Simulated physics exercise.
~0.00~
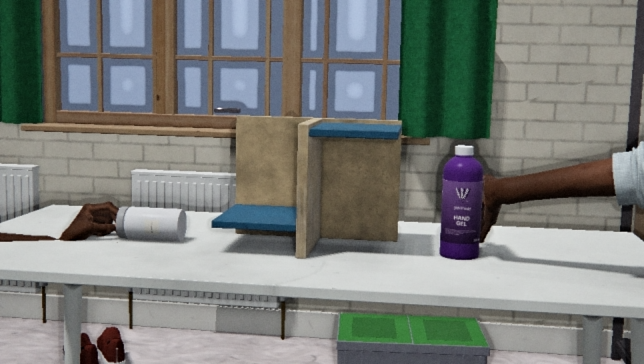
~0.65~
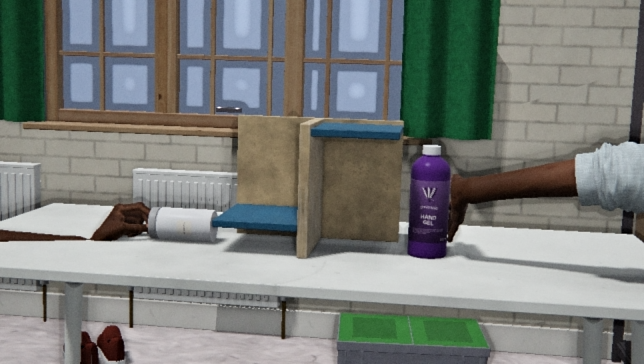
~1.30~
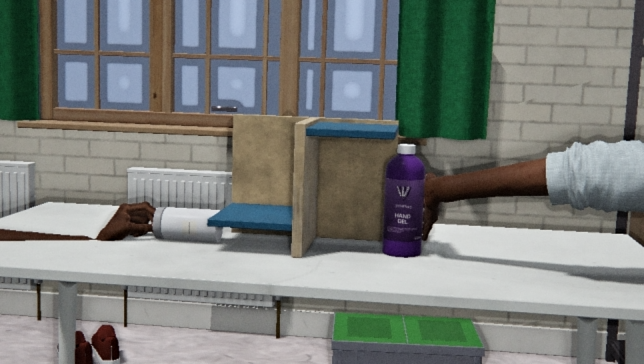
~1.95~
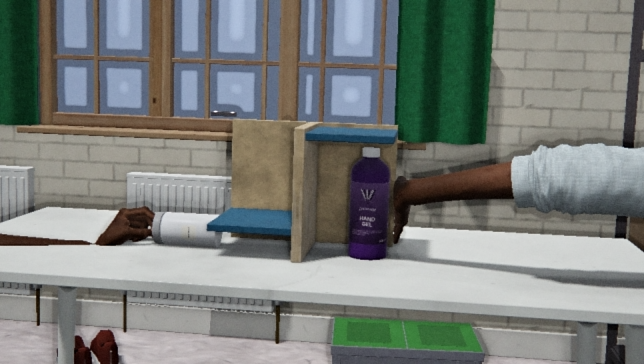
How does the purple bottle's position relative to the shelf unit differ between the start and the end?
At the start the purple bottle stands on the table to the right of the shelf unit. By the end it is further left, upright beneath the higher blue shelf.
